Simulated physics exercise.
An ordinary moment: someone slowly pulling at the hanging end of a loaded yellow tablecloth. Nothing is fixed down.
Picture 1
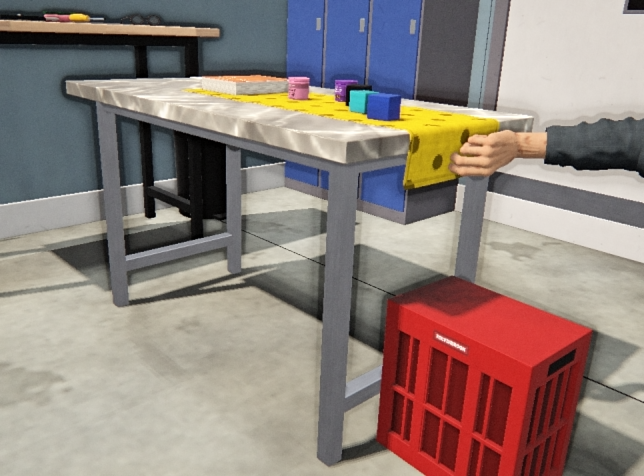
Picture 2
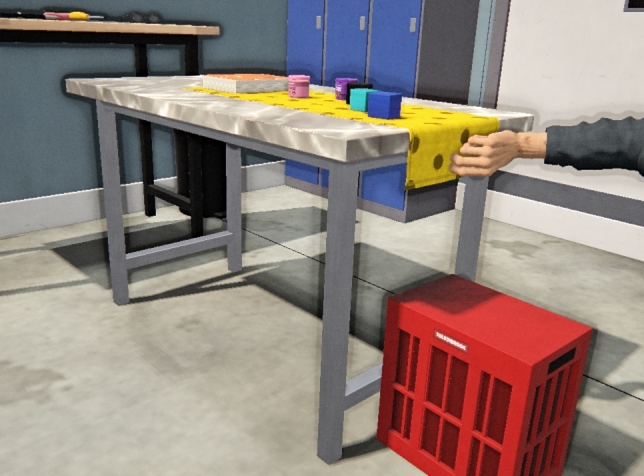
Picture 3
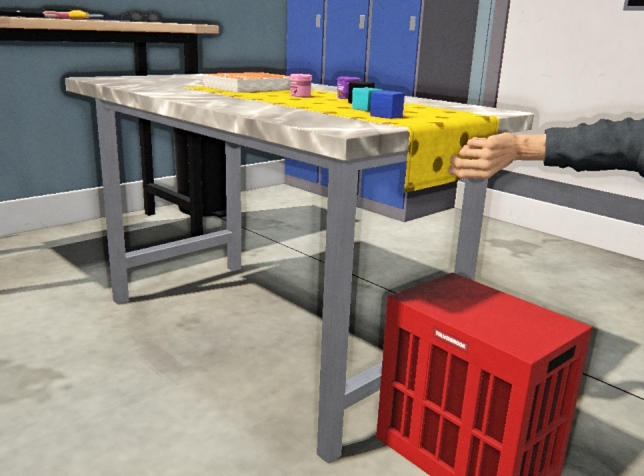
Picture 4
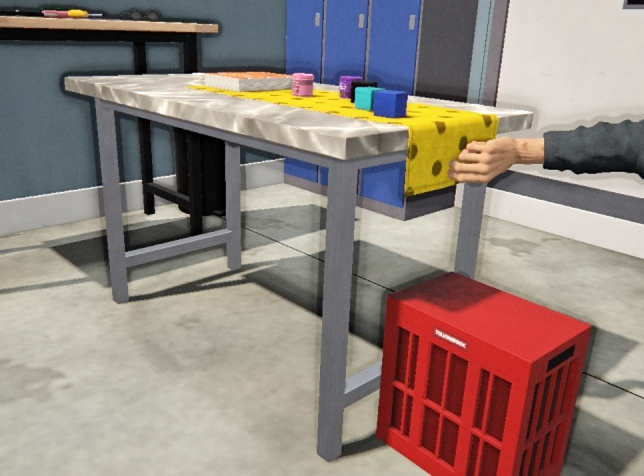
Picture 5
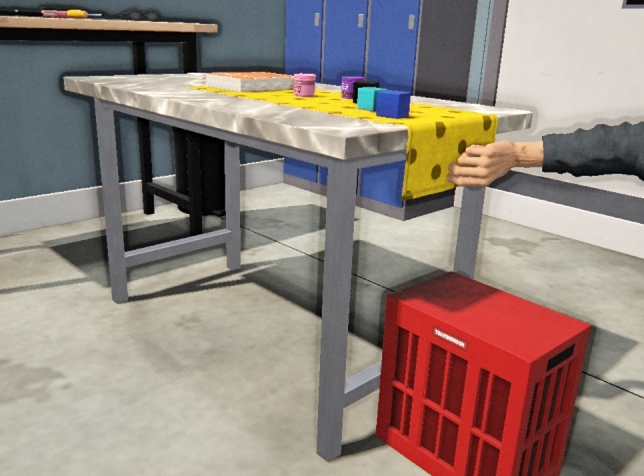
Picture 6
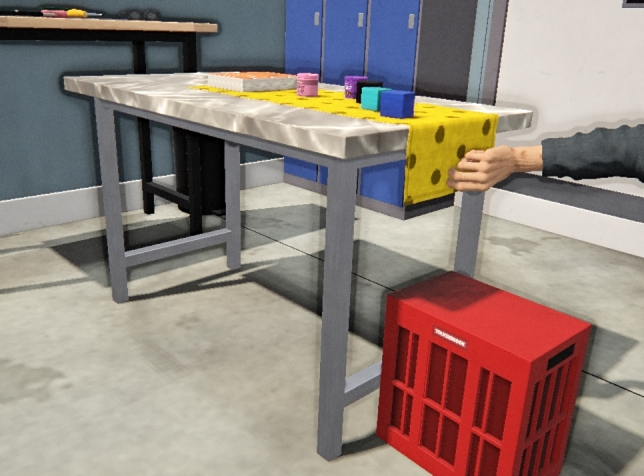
The clip shows a hand at the right gripping the hanging end of a yellow spotted cloth on a table and slowly pulling it slightly downward, while the small cubes and pots on it shift a little to the right.
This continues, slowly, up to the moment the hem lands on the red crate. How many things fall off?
The count of fallen things is two.
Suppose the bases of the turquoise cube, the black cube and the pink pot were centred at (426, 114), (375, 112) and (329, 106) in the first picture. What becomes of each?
The turquoise cube goes over, the black cube tumbles off, the pink pot survives.
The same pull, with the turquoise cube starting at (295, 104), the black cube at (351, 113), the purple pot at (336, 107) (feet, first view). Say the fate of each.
The turquoise cube holds on, the black cube goes over, the purple pot holds on.
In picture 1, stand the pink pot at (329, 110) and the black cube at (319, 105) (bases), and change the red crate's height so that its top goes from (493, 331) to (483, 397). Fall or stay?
The pink pot comes down; the black cube falls.
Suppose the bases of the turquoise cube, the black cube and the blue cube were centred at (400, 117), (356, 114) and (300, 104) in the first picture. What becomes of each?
The turquoise cube drops off, the black cube comes down, the blue cube remains up.
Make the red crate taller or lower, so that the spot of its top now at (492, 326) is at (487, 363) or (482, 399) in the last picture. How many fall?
In that case 3 and 4.
Soon after, hem near (447, 222); all still up.
After that, hem near (444, 262); blue cube gone.
And then, hem on the crate; blue cube and turquoise cube gone.
In the end, hem on the crate; blue cube and turquoise cube gone. It carries off two.
